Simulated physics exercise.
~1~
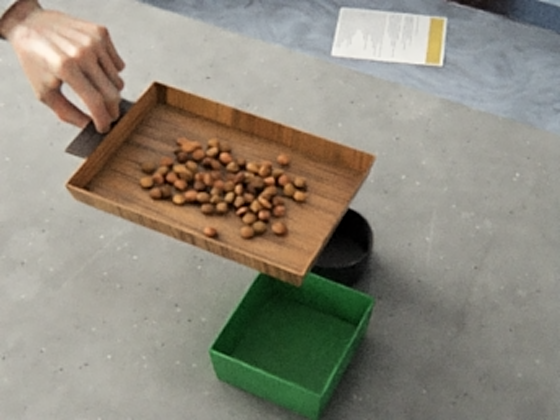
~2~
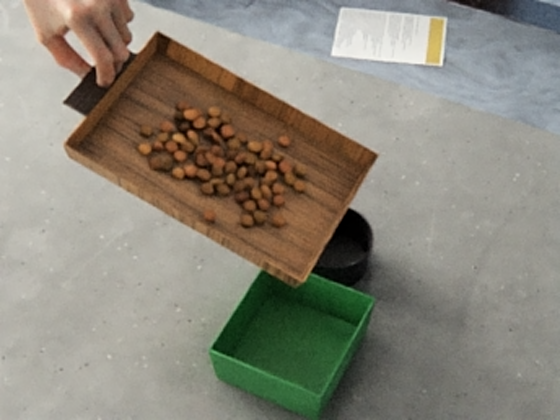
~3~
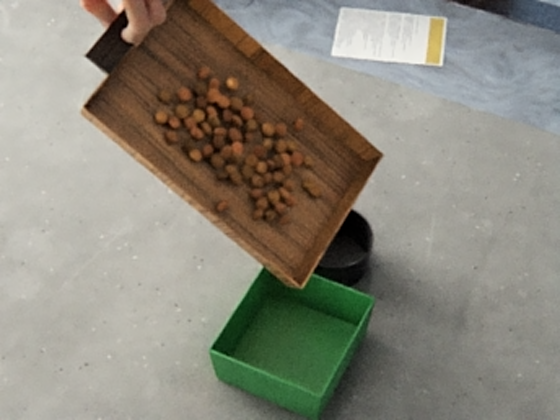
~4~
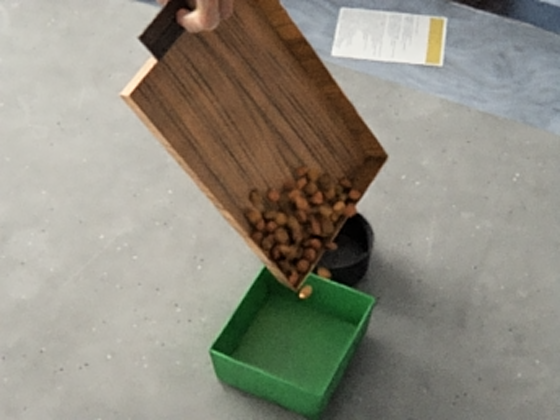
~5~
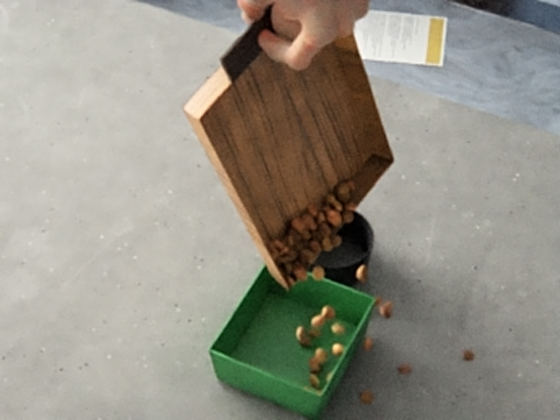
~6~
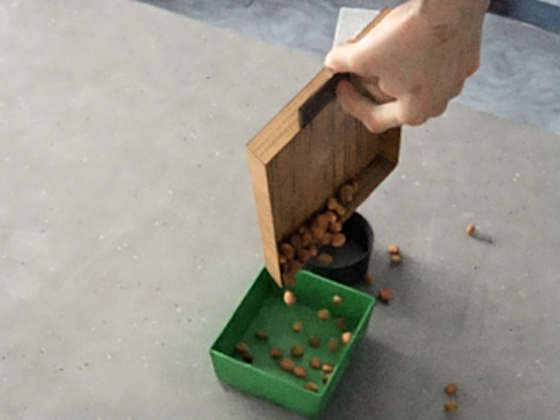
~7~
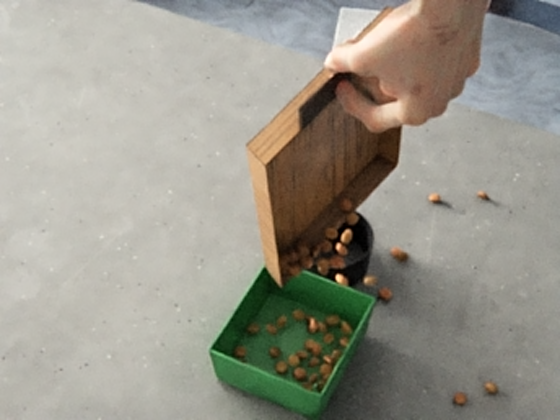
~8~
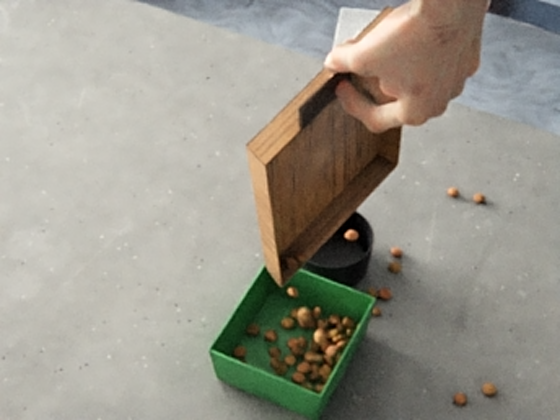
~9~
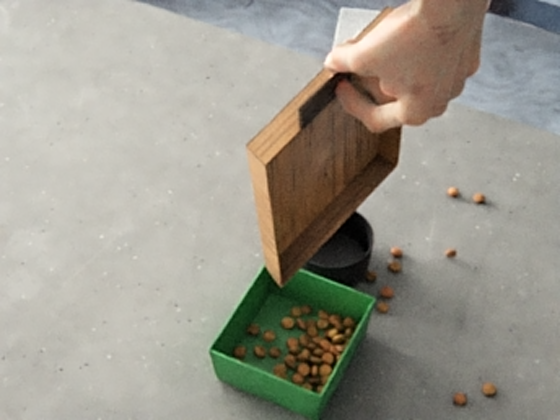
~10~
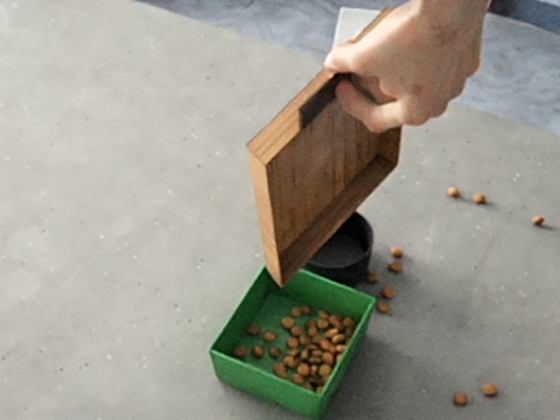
On a speckled grey surface, a hand holds a wooden tray of small brown kibble above a square green tin, with a round black dish just behind it. The hand lifts the handle end and swings it to the right, tipping the tray ever more steeply. The pieces slide down into the lower corner, then spill over the edge. Most drop into the green tin, while some scatter and roll to the right. The hand holds the tray steady as it empties, leaving a pile in the tin and several stray pieces lying on the surface.
